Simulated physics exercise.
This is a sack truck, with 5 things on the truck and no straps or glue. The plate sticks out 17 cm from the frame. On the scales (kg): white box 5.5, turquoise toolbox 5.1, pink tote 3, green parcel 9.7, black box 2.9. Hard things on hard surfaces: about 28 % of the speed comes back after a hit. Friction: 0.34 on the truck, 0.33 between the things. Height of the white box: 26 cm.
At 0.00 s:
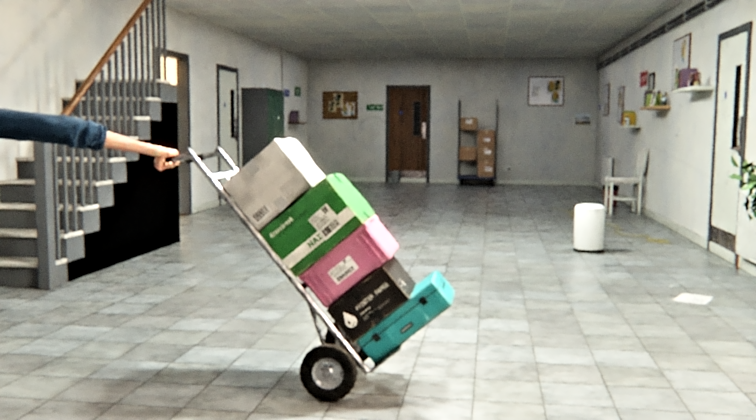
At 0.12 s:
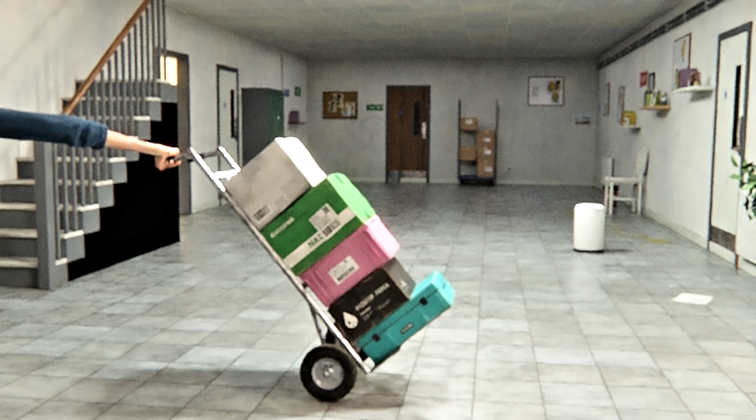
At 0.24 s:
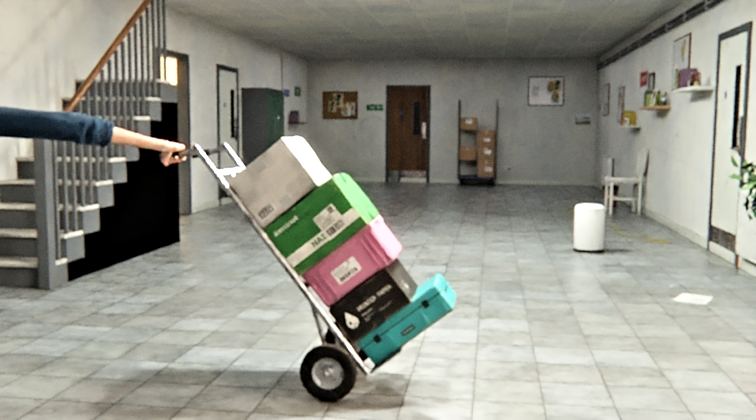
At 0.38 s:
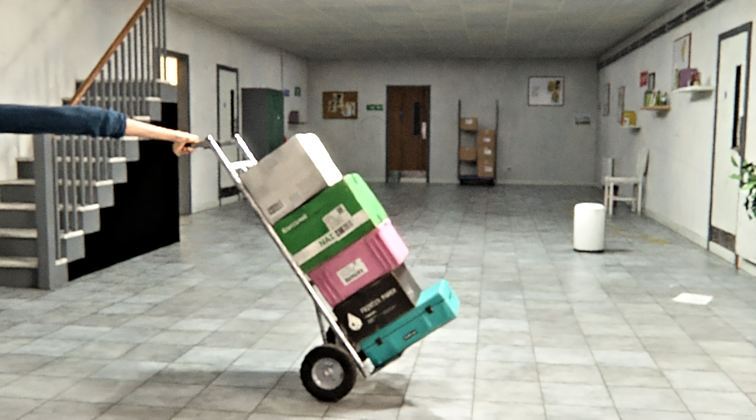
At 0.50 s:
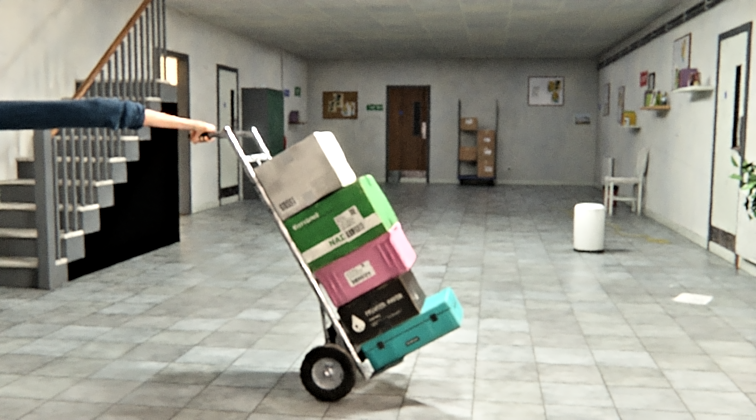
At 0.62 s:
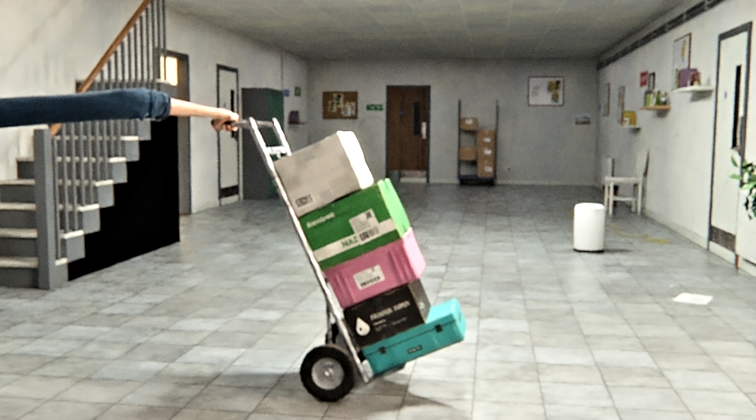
A loaded sack truck tilts steadily more upright as a hand pushes its handle to the right.
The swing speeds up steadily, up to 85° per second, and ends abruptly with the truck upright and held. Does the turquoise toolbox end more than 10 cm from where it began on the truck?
The turquoise toolbox holds its spot.
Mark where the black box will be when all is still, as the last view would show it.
Near (487, 329).
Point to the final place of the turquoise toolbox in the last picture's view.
Near (419, 370).
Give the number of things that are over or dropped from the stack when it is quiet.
4 of them.
Around 1.22 s, truck upright; white box tipped 15° against what carries it; green parcel tipped 15° against what carries it; pink tote tipped 15° against what carries it.
Around 1.62 s, truck upright; white box and green parcel now dropped from the stack; pink tote tipped 51° against what carries it; black box tipped 51° against what carries it.
Around 1.92 s, truck upright; pink tote now dropped from the stack; black box on its side.
Finally (2.8 s), dropped from the stack, white box, pink tote and green parcel; on their side or leaning hard on the truck, black box; turquoise toolbox still in place (within 10 cm). Final places as that camera would see them, turquoise toolbox near (419, 370).
